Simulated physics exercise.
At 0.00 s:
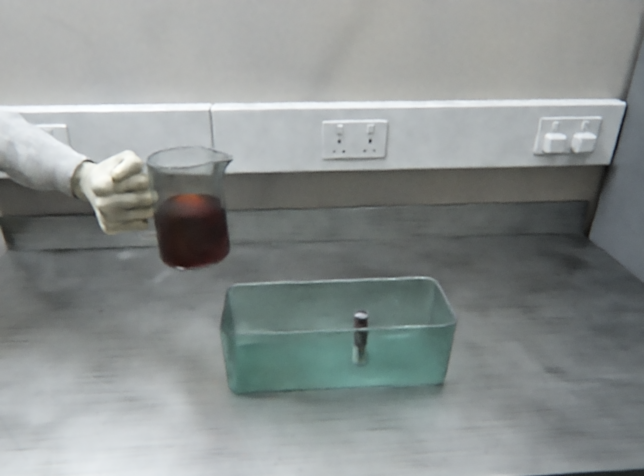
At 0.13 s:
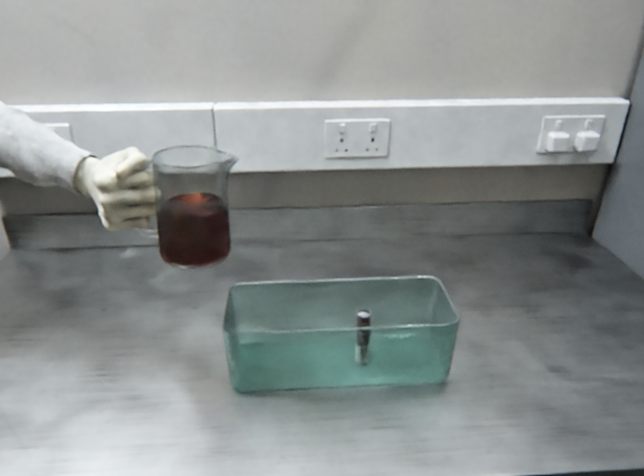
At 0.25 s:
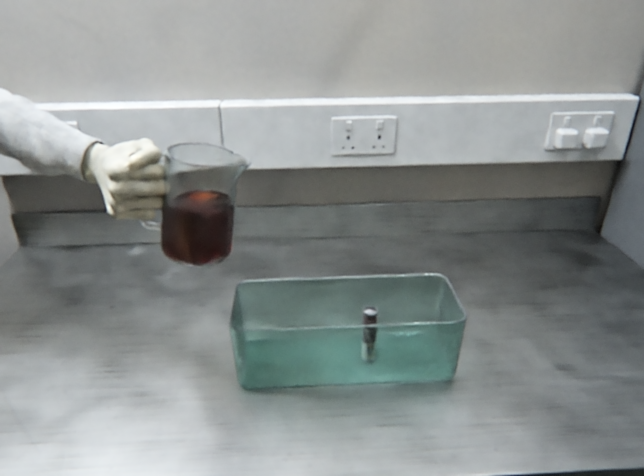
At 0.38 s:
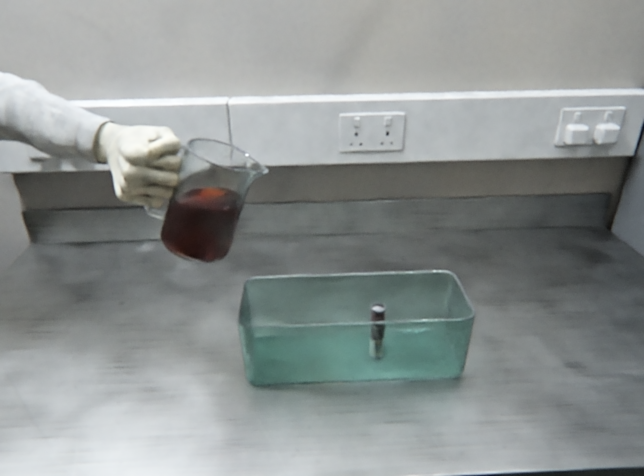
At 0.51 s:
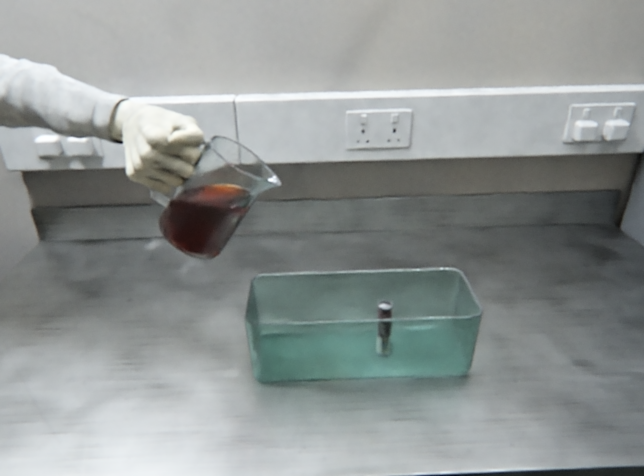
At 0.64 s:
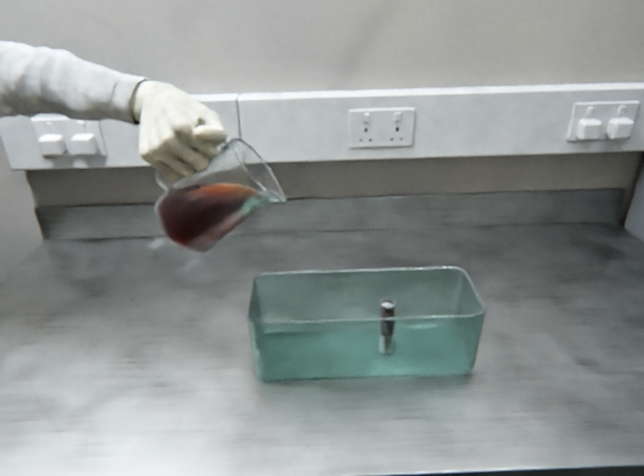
The clip opens with a gloved hand holding a clear jug of dark reddish-brown liquid upright, above and left of a long glass basin with a small dark cylinder showing at it. The hand turns the jug rightwards, slowly then further, until it leans steeply and the liquid slants towards its lip.
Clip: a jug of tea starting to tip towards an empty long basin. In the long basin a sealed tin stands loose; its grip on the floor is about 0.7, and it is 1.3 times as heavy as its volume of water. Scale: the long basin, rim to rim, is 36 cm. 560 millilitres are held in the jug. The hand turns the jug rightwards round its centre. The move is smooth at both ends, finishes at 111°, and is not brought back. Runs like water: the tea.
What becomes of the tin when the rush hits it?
The tin stays upright.
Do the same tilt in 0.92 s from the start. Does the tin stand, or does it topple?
Well, the tin simply holds firm.
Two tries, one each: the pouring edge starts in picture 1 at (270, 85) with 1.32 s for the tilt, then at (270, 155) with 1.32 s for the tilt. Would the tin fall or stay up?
Trial 1 - tin tips; trial 2 - tin stays standing.
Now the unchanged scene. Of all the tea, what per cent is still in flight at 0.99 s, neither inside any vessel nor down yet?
About 22 per cent.
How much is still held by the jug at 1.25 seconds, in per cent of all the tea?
About 20 % is still there.
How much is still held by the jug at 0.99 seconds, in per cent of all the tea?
Some 70 % of it is still there.
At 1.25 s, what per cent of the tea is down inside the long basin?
Looks like about 64 % of the whole amount.
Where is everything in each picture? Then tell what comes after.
It leans 0°; its right rim is at (233, 157); the tea meets the walls at (158, 203) and (223, 201); the long basin's rim runs from (224, 309) to (446, 300); the tin's top is at (361, 316), in the first frame.
It leans 3°; its right rim is at (238, 158); the tea meets the walls at (160, 203) and (225, 201), in the second frame.
It leans 10°; its right rim is at (252, 162); the tea meets the walls at (168, 201) and (233, 199), in the third frame.
It leans 22°; its right rim is at (268, 171); the tea meets the walls at (171, 204) and (243, 196), in the fourth frame.
It leans 36°; its right rim is at (281, 184); the tea meets the walls at (167, 207) and (254, 194), in the fifth frame.
It leans 53°; its right rim is at (286, 201); the tea meets the walls at (162, 196) and (267, 195), in the sixth frame.
Then, 0.99 s in, the tilt is 95° and 69 per cent is still to pour; the tin stands where it began.
Then, 1.25 s in, the tilt is 110° and 19 per cent is still to pour; the tin stands where it began.
Then, 1.52 s in, the tilt is 111° and 1 per cent is still to pour; the tin stands where it began.
Then, 1.82 s in, the tilt is 111° and 0 per cent is still to pour; the tin stands where it began.
Finally, the tin stands where it began.
